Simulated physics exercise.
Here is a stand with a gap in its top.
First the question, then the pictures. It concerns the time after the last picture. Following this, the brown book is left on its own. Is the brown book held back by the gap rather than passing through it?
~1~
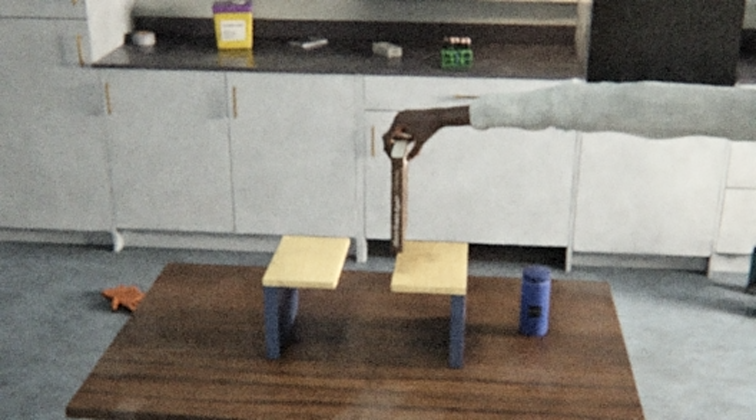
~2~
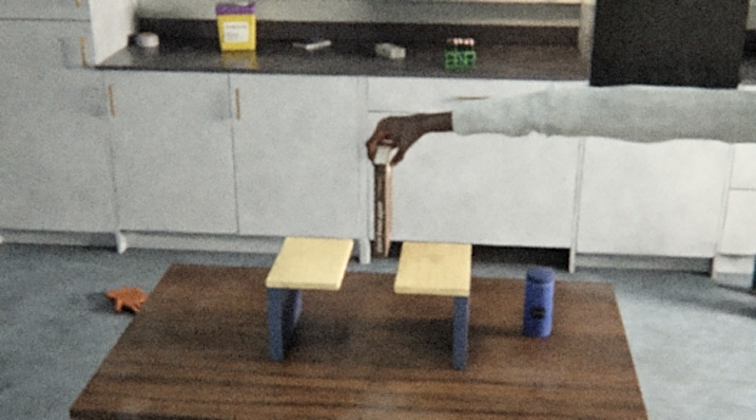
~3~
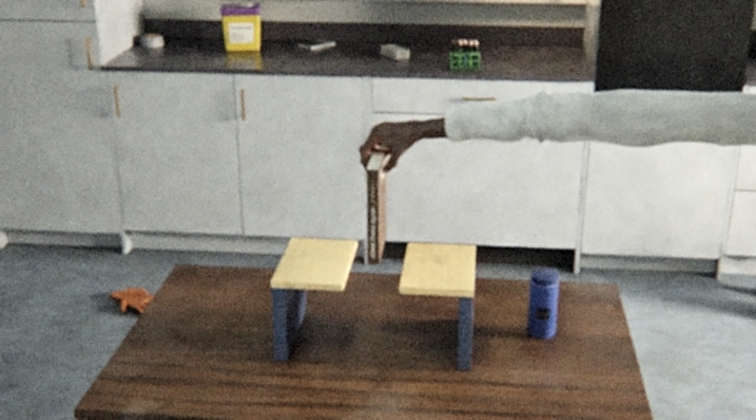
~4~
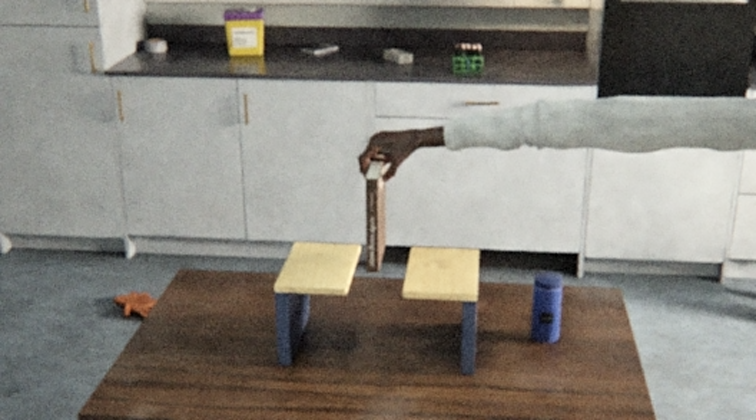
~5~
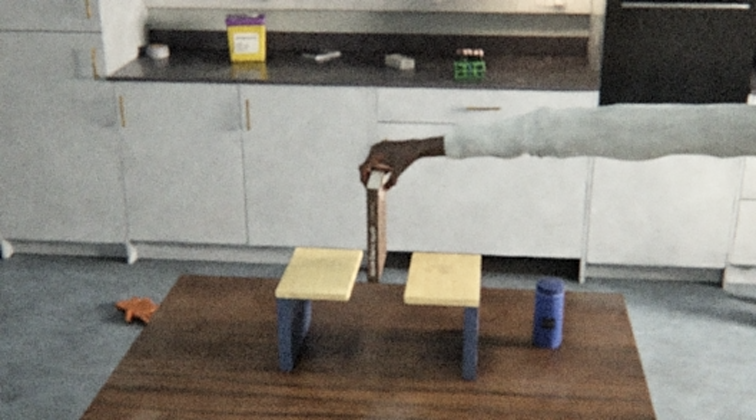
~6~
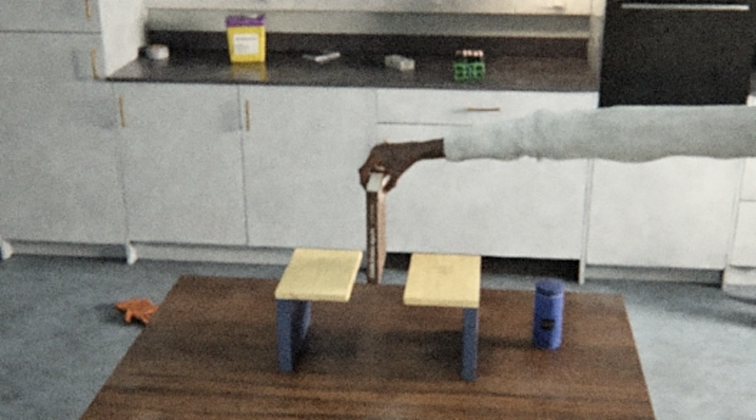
It will likely descend to the table.
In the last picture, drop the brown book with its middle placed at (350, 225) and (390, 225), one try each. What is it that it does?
Try one: It gets jammed. Try two: It slips past.
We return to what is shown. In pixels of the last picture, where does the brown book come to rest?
Near pixel (377, 308).
Then, 0.20 s past the last view, brown book displaced a little near (377, 263).
Then, 0.30 s past the last view, brown book displaced about its own width near (377, 304).
Then, 0.70 s past the last view, brown book displaced about its own width near (377, 308).
Finally, moved from the start, brown book; blue jar still in place. Final places as the last picture's camera would see them, brown book near (377, 308). The book goes down the gap.
